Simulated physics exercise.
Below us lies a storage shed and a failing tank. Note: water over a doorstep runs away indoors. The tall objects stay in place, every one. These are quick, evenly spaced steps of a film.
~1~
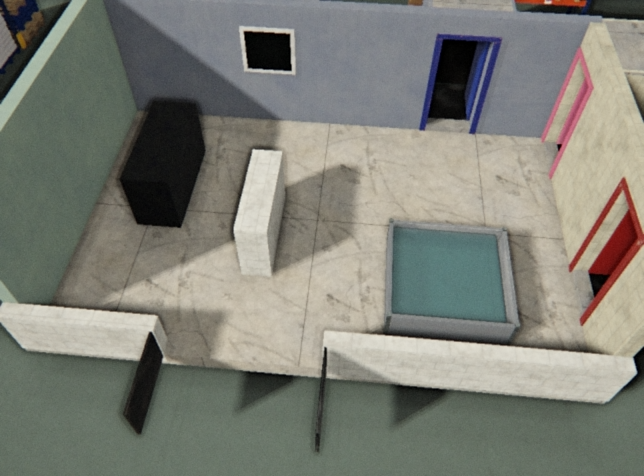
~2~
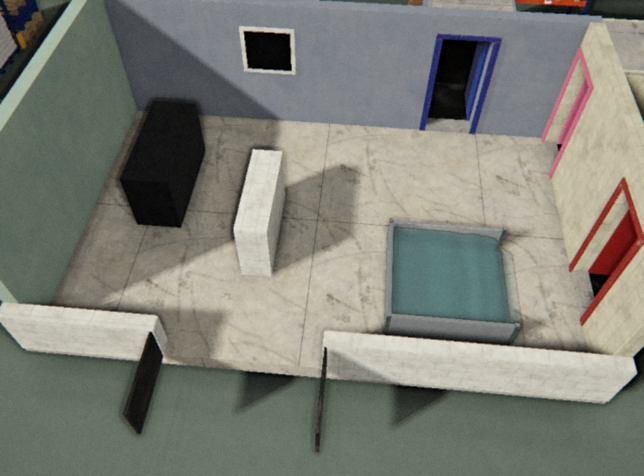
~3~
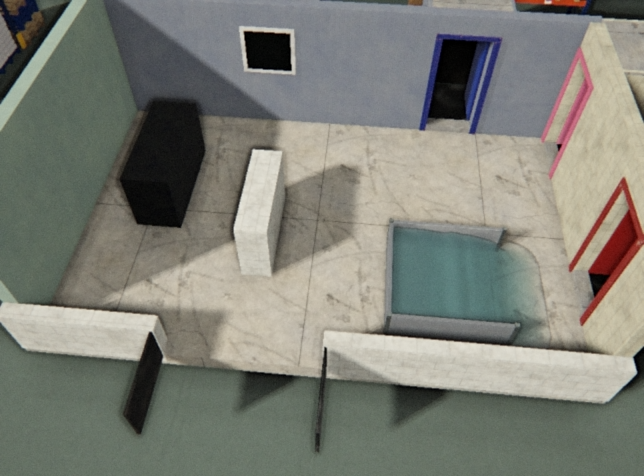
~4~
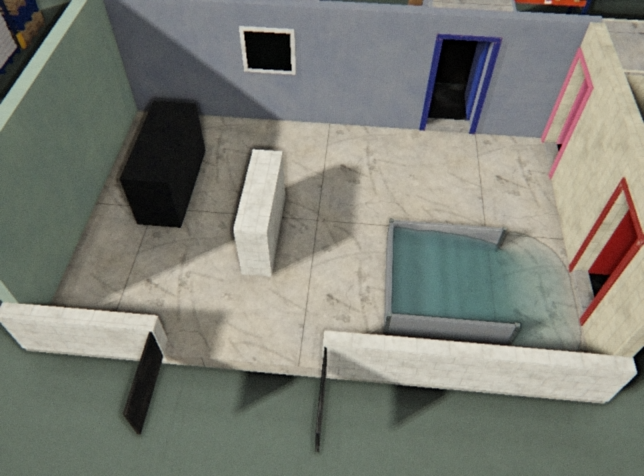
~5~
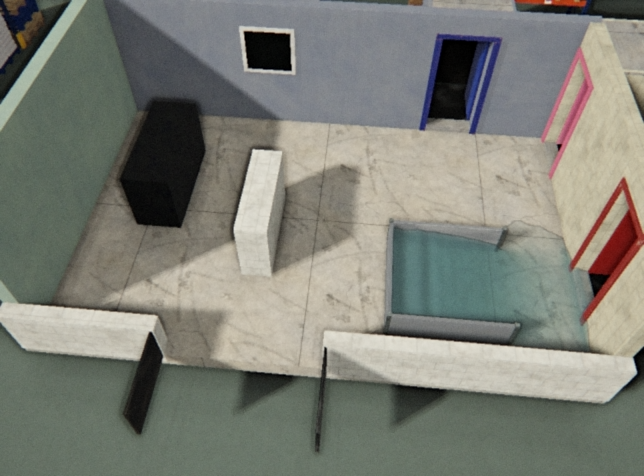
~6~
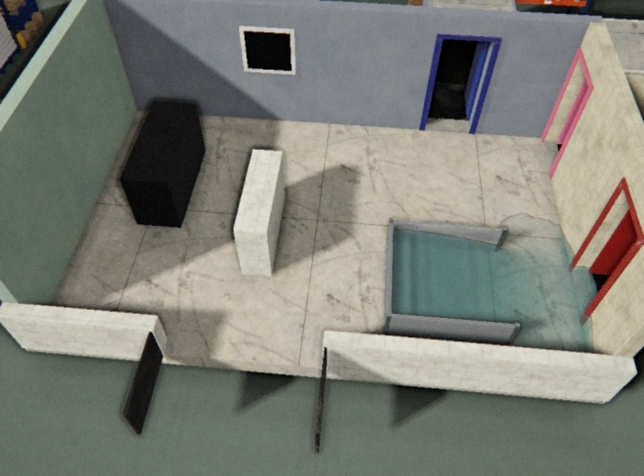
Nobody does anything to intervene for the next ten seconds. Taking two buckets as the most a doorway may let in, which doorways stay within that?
The red door goes over it, the blue door stays within it, the pink door goes over it.
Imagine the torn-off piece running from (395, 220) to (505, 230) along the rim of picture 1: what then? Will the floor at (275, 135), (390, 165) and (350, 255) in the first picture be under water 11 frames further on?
The three spots, in order, are spared, inundated and spared.
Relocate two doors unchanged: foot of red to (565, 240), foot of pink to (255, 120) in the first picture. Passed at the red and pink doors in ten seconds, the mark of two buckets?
The red door exceeds it and the pink door falls short.
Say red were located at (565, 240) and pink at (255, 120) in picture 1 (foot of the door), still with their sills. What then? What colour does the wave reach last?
My pick is the one in pink.
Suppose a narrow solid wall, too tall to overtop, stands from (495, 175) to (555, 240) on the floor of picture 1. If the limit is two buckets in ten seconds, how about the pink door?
Result for pink - under the threshold.
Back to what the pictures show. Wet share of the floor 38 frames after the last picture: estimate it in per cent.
My estimate is roughly 55 percent.
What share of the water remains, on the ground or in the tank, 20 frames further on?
I'd say around 80 per cent.
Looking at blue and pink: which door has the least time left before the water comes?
The pink-painted one.
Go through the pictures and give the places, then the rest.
The first picture shows the open tank at (449, 273) is whole and still.
In the second picture, the front is at (514, 345), out from the gap at (501, 289).
In the third picture, water pours out at (501, 290) and has run to a hidden place.
In the fourth picture, water pours out at (501, 290) and has run to a hidden place.
In the fifth picture, water pours out at (501, 290) and has run to a hidden place.
In the sixth picture, the front is at (560, 230), out from the gap at (501, 290).
A moment on, water covers 10 % of the floor; the red door far over two buckets in, the blue door not reached, the pink door not reached.
Next, water covers 15 % of the floor; the red door far over two buckets in, the blue door not reached, the pink door wet at the sill, nothing in.
Then, water covers 30 % of the floor; the red door far over two buckets in, the blue door wet at the sill, nothing in, the pink door under two buckets in.
Later, water covers 55 % of the floor; the red door far over two buckets in, the blue door wet at the sill, nothing in, the pink door over two buckets in.
In the end, water covers 75 % of the floor; the red door far over two buckets in, the blue door wet at the sill, nothing in, the pink door over two buckets in.
